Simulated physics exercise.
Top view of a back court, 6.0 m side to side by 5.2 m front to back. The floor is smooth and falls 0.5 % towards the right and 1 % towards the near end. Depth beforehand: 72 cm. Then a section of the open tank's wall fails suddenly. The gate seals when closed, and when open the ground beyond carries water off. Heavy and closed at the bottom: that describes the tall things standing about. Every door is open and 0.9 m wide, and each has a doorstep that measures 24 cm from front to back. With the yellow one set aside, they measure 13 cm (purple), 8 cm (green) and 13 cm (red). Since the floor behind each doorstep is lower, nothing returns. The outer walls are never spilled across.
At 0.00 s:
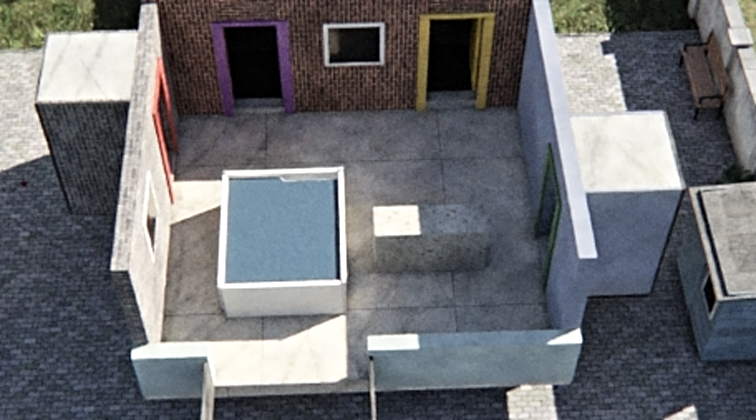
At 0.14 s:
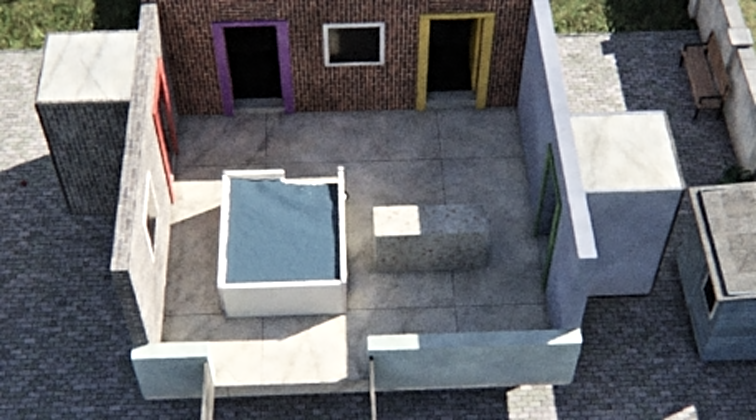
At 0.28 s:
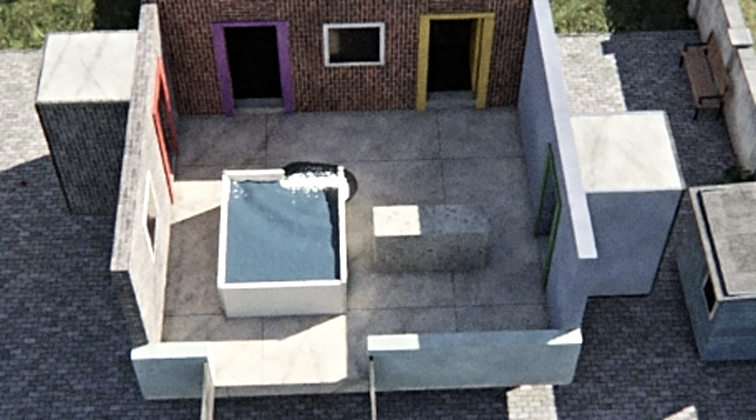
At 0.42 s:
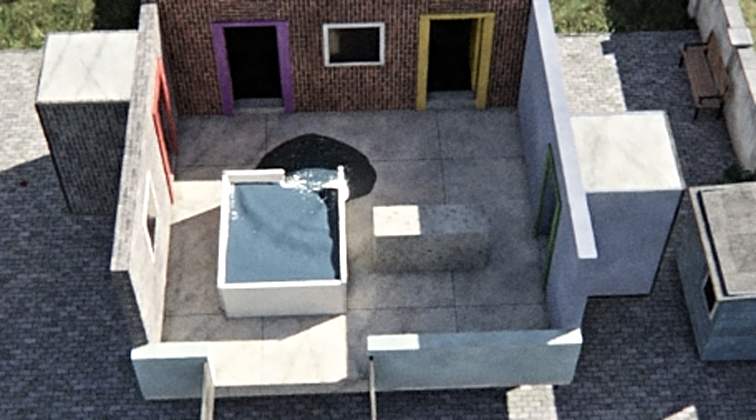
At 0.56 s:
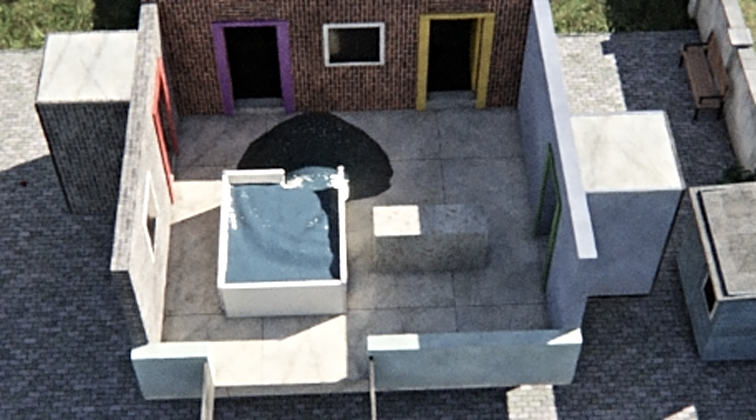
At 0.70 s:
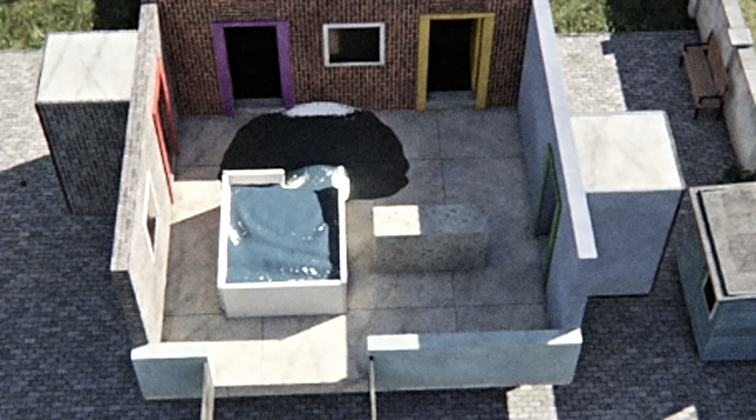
In a walled back court seen from above, an open tank of still blue water stands beside a low stone block. Its far side gives way near the right corner, and water pours through the gap, spreading a widening dark pool across the floor towards the brick wall while the tank's surface ripples.
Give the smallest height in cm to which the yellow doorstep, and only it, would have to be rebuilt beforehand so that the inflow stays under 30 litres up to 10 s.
Roughly 9 cm.
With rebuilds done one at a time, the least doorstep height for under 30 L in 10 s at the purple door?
Purple would need about 20 cm on its own.
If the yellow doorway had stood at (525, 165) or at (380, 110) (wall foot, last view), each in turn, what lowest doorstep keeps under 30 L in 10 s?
Roughly 15 cm, then roughly 21 cm.
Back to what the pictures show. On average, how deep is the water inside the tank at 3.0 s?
36 cm, roughly.
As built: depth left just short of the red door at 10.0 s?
It works out to about 6.0 centimetres deep.
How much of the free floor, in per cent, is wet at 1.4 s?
Roughly 25 percent of the floor.
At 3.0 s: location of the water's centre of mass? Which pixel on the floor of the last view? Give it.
The centre of all the water is around (323, 203).
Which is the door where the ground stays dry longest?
I'd say the green door.
After 1.4 s water covers 25 % of the floor, deepest (41 cm) near (313, 198); 9 cm at the yellow door, 0 litres in over its 19 cm doorstep.
After 3.0 s water covers 45 % of the floor, deepest (31 cm) near (507, 120); 12 cm at the yellow door, 0 litres in over its 19 cm doorstep.
After 10.0 s water covers 95 % of the floor, deepest (16 cm) near (550, 340); 6 cm at the yellow door, 0 litres in over its 19 cm doorstep.
At the yellow door as built, the water arrived by 1.3 s and peaked near 16 cm at 1.8 s.
With a doorstep of 7 cm, 53 litres would have come in within the 10 s; with 11.5 cm, 12 litres. So under 30 litres takes about 9 cm.
